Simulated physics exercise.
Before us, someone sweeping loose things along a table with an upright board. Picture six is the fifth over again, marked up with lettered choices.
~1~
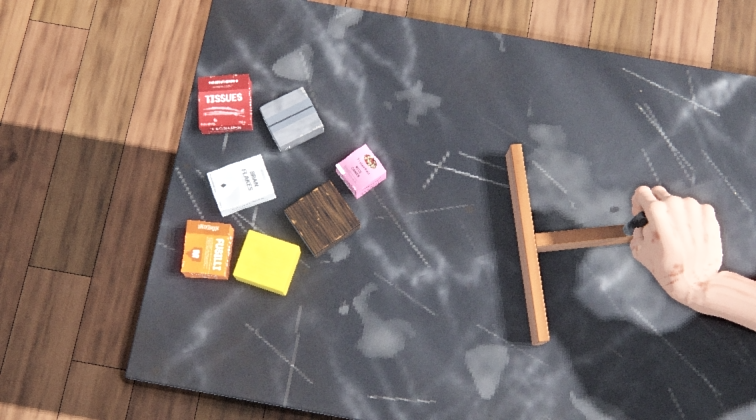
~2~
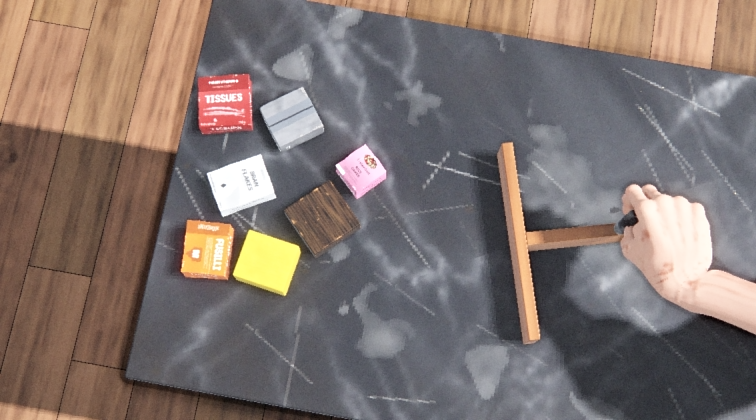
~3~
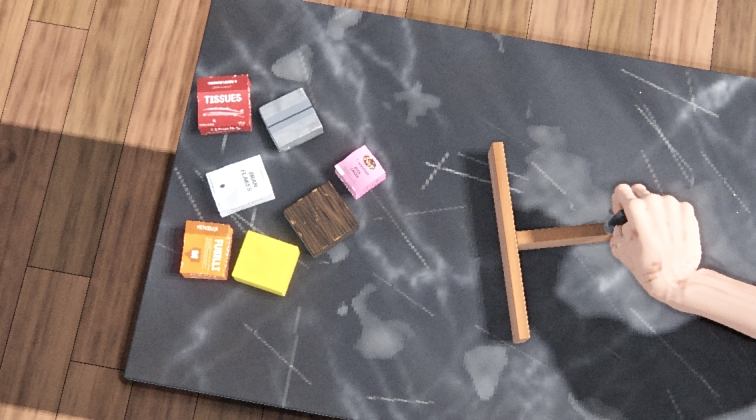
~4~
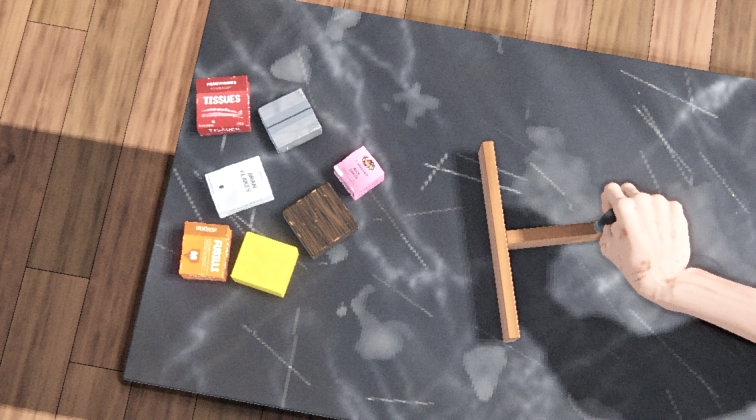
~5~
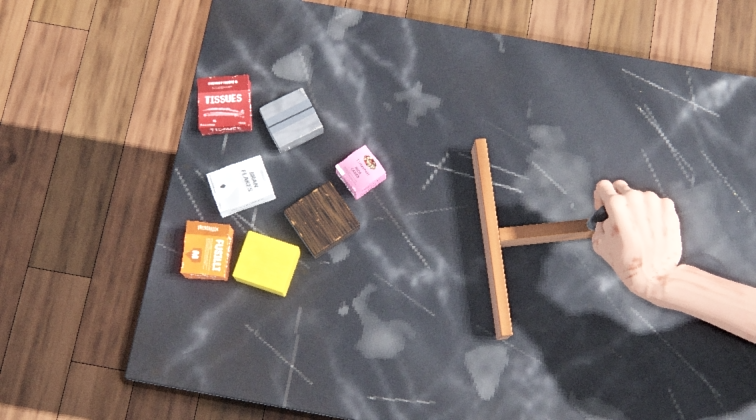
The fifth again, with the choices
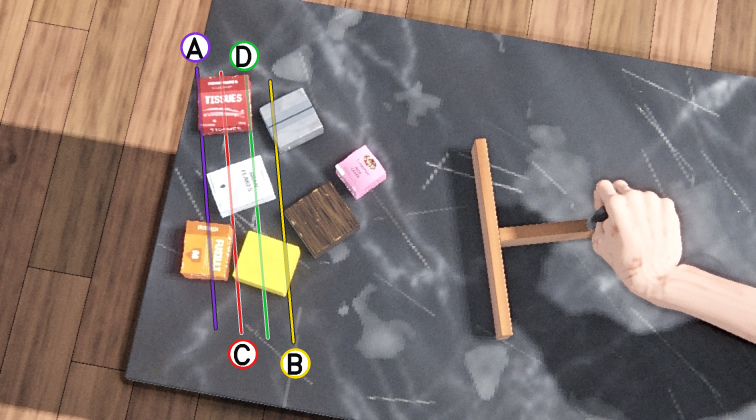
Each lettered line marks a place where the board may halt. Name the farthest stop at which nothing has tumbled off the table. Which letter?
At B, and not beyond.
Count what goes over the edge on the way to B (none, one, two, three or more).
The count is none.
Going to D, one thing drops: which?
The red box.
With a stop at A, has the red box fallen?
Yes.
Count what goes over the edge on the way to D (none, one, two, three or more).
In all, one.
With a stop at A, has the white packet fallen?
Yes.
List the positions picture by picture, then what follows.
In the first picture, yellow block (267, 263); orange packet (208, 251); board (530, 240).
In the second picture, board (521, 239); white packet (241, 185).
In the third picture, board (510, 238); grey box (291, 120).
In the fourth picture, board (501, 237); yellow block (265, 265).
In the fifth picture, board (493, 235); pink box (360, 172); white packet (241, 186); black block (322, 220).
On the marked copy, A at (206, 195); B at (281, 208); C at (231, 199); D at (256, 203).
Taking B. A third of the way, board (417, 221); red box (225, 105); orange packet (208, 252).
Two thirds of the way, board (341, 208); pink box (305, 166); black block (299, 225).
When it is over, board (284, 198); red box (198, 101); white packet (203, 181); nothing has fallen.
As for the rest, A drops the white packet, grey box, red box and orange packet; C drops the white packet and red box; D drops the red box.
